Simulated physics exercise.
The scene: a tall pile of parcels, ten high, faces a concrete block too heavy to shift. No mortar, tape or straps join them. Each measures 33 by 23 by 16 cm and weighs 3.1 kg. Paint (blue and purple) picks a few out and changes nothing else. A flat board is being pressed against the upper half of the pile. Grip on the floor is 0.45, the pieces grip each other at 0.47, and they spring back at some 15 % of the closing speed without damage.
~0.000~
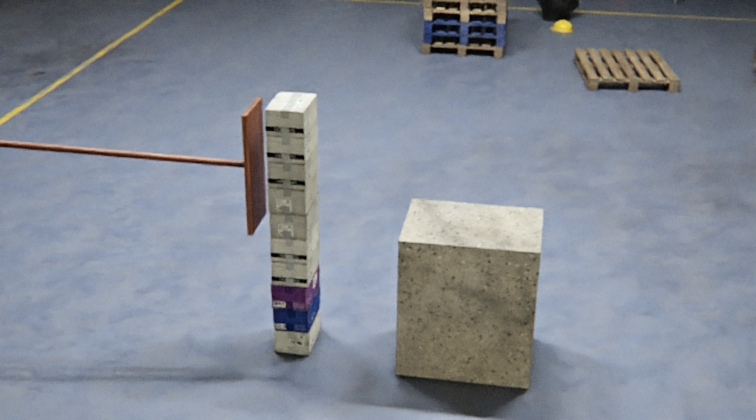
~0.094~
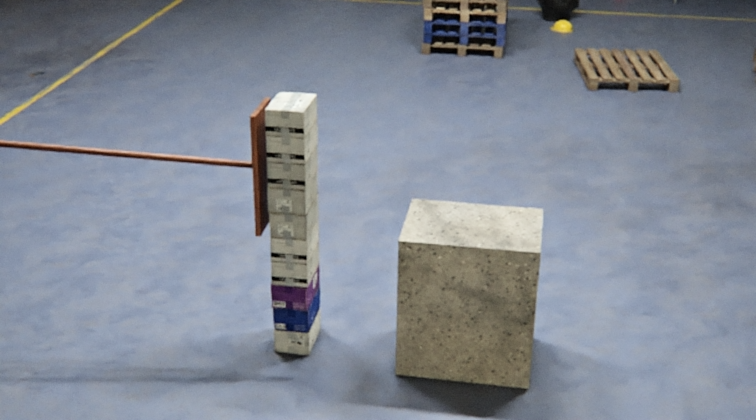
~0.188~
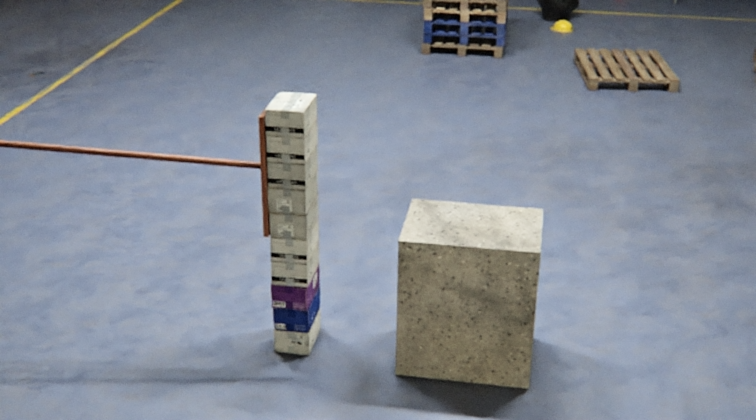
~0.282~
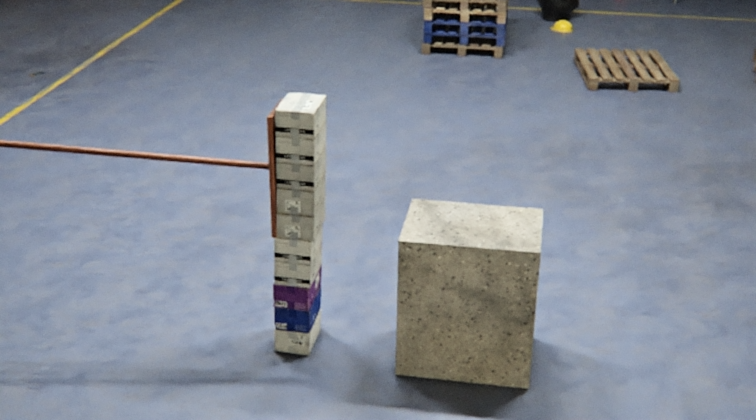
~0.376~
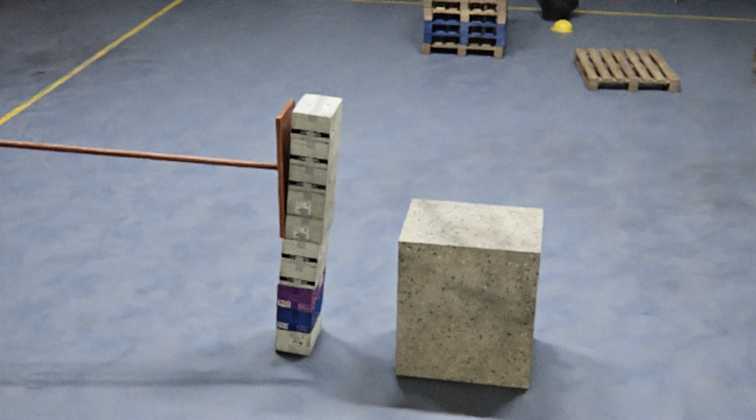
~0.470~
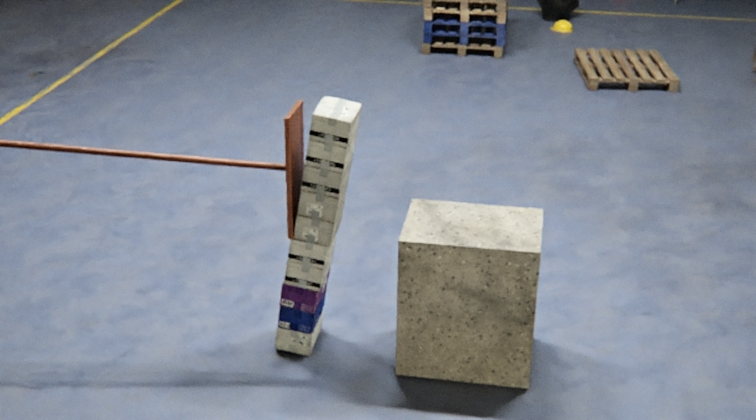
The clip opens on a tall stack of pale parcels, with a purple and a blue one near the bottom, beside a speckled block. A flat board on a long rod moves right and meets the stack's upper half. It keeps pushing, and the stack bends, then leans rightward toward the block.
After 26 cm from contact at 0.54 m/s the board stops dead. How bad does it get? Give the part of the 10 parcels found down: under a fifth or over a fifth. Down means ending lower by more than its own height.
Ending down: Over a fifth.
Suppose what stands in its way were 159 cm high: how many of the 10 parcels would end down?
Then 0.
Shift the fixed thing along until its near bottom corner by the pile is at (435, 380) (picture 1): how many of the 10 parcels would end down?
Then 5.
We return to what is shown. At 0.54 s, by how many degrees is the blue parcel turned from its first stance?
Some 10°.
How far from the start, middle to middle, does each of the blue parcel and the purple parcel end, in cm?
Blue 10, purple 10.
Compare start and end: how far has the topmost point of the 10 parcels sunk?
Roughly 40 cm.
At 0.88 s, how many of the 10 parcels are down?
1 by then.
After 0.54 s, none of the 10 parcels down, 10 disturbed; purple parcel leaning 13°; blue parcel leaning 12°.
After 0.66 s, none of the 10 parcels down, 10 disturbed; purple parcel leaning 17°; blue parcel leaning 16°.
After 0.88 s, 1 of the 10 parcels down; purple parcel leaning 18°; blue parcel leaning 17°.
After 1.12 s, 4 of the 10 parcels down; purple parcel leaning 18°; blue parcel leaning 17°.
At rest (2.2 s), 4 of the 10 parcels down; purple parcel leaning 18°; blue parcel leaning 17°. That is 40 per cent. As the last picture would show them, middles, purple parcel near (314, 287), blue parcel near (308, 307).
